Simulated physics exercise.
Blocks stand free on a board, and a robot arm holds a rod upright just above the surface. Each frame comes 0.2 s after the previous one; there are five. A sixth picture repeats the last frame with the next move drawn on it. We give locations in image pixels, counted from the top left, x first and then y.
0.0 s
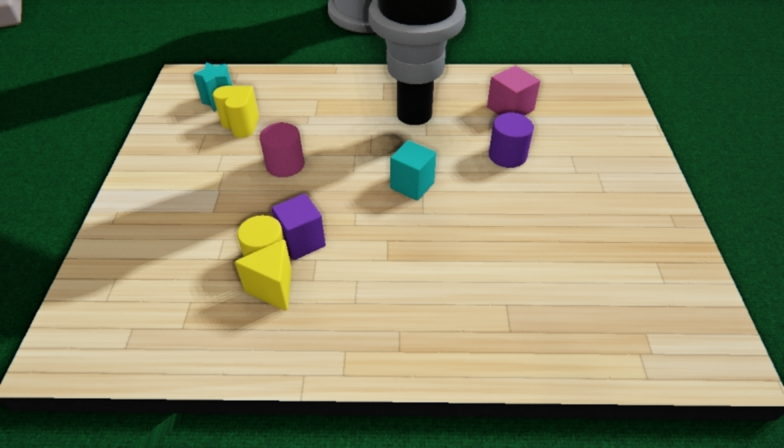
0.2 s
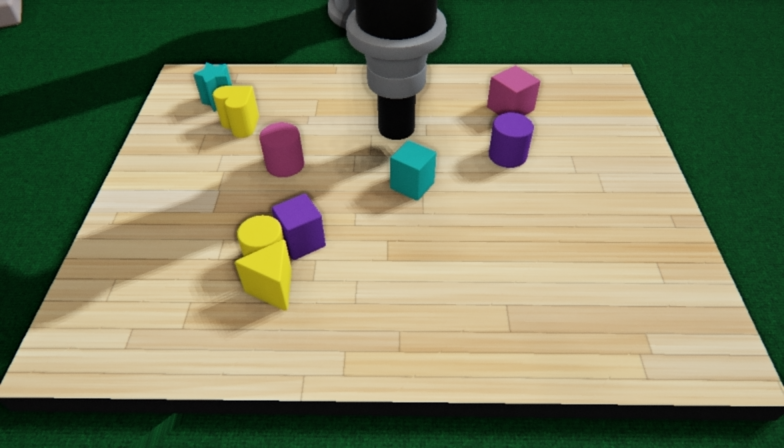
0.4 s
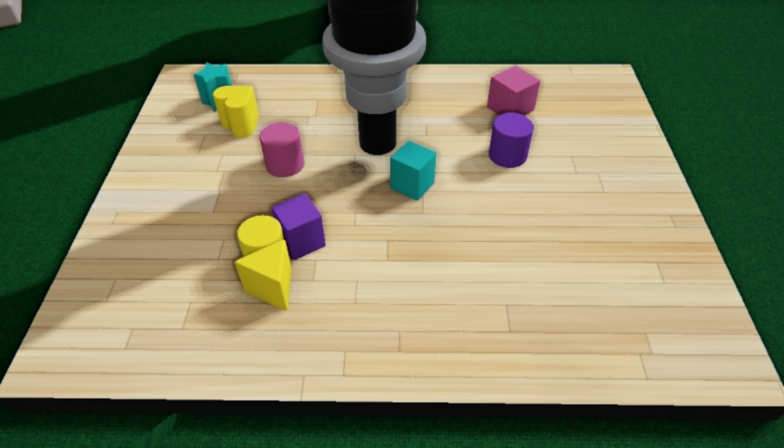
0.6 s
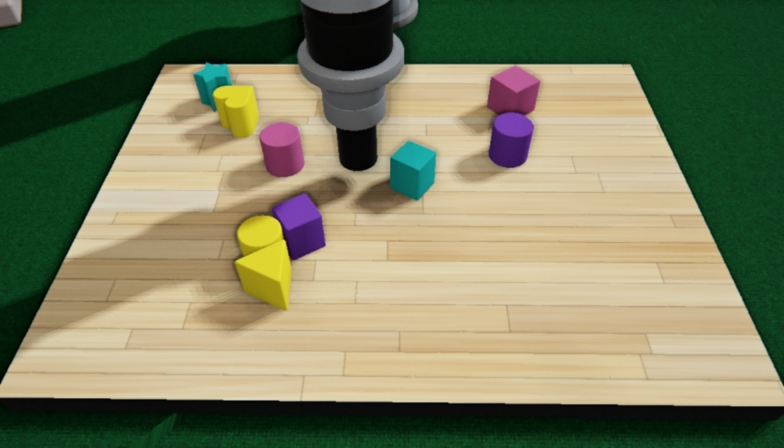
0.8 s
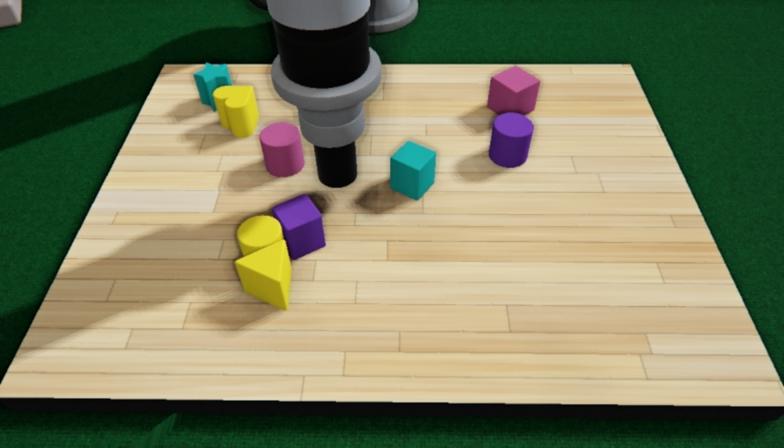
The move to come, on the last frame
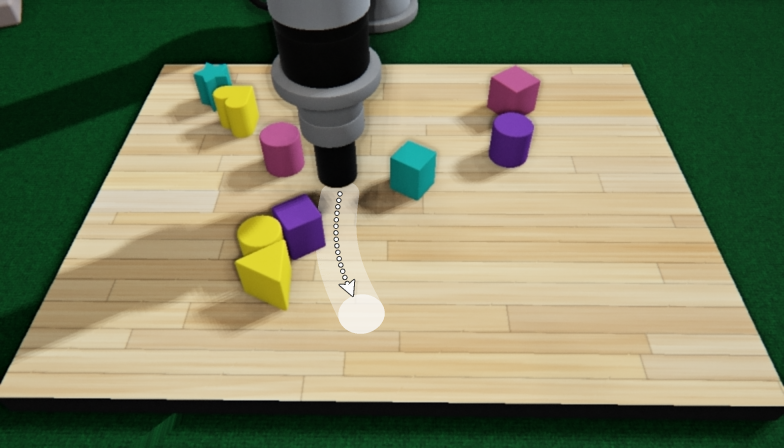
At the start, a robot arm holds a dark rod near the far edge of a wooden board scattered with colourful blocks. The rod moves steadily toward the viewer and to the left, passing between the turquoise cube and the pink cylinder and nearing the purple cube, while every block stays still.
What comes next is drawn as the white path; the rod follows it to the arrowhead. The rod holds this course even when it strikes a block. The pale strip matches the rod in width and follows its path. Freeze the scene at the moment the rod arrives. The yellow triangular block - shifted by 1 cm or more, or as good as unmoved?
The result: It stays put.
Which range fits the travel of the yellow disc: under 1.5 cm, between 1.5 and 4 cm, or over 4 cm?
Short of 1.5 cm.
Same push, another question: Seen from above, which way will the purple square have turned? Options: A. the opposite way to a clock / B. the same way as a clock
My answer is option B.
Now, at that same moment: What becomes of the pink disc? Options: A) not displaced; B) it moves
The answer is A.
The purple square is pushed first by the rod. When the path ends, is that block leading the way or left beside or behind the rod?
It slips out to the side or back.
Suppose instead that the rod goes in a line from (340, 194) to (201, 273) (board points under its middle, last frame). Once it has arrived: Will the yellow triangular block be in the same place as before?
No, that is not what happens.
The line goes from (340, 194) through (337, 250) to (361, 314).
What follows on the original path. One third of the way, rod at (334, 212); yellow disc at (255, 232); purple square at (294, 215).
Two thirds of the way, rod at (341, 253); yellow disc at (247, 235); purple square at (290, 223), turned 30° clockwise.
At the end, rod at (360, 296); yellow disc at (247, 235); yellow triangular block unmoved; pink disc unmoved; purple square at (290, 223), turned 30° clockwise.
